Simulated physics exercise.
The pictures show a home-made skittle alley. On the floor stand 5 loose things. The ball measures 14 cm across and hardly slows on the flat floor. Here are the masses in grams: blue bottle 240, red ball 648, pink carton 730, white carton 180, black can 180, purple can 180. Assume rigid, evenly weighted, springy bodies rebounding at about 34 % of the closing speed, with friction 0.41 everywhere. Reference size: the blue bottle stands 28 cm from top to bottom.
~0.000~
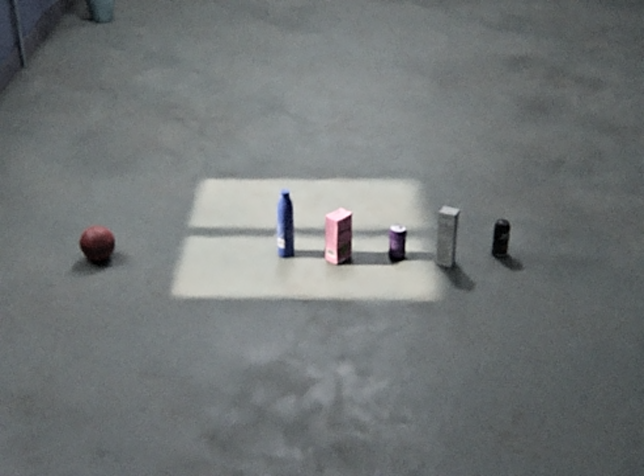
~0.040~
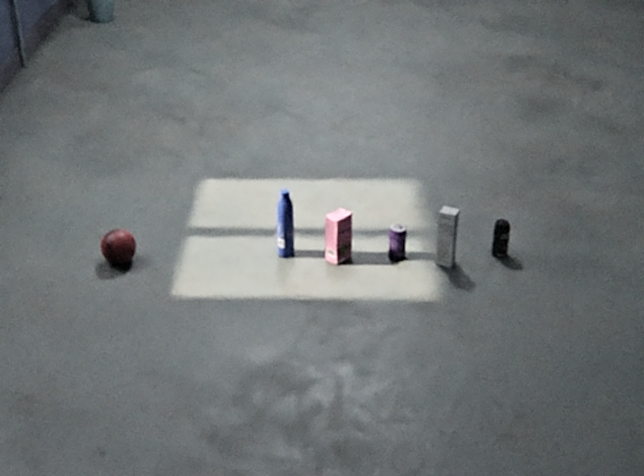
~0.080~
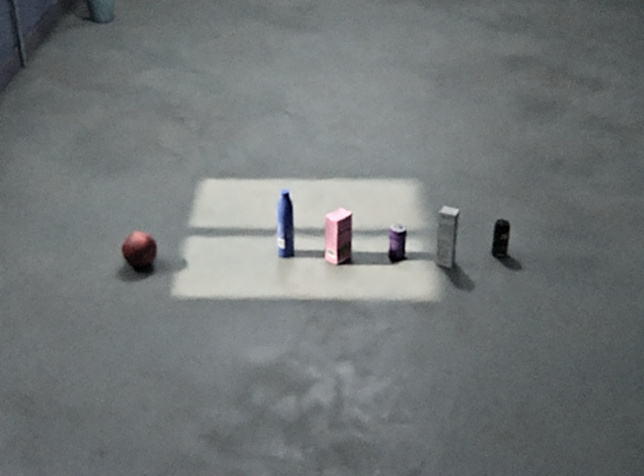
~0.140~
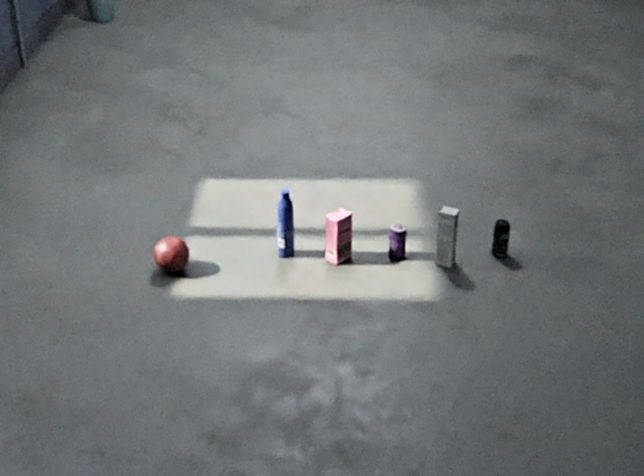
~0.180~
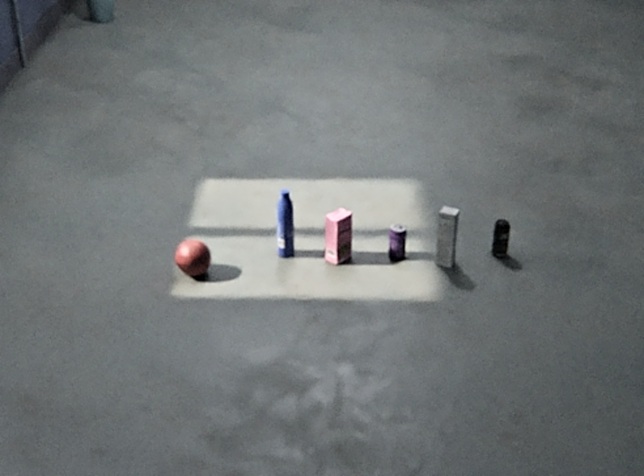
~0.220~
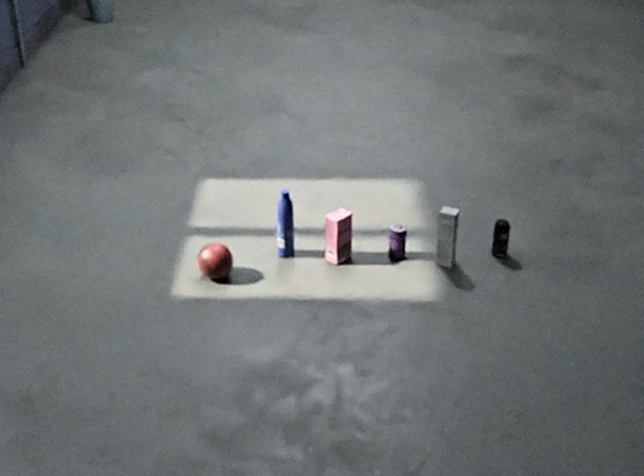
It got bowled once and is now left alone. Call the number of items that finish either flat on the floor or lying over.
Items over or lost: Zero.
After 0.52 s, ball 114 cm along; red ball near (388, 287).
After 0.92 s, things are still on the move.
In the end (1.2 s), all 5 under 8 cm from the start. At the end, from the last picture's camera, blue bottle near (286, 223), pink carton near (339, 237).
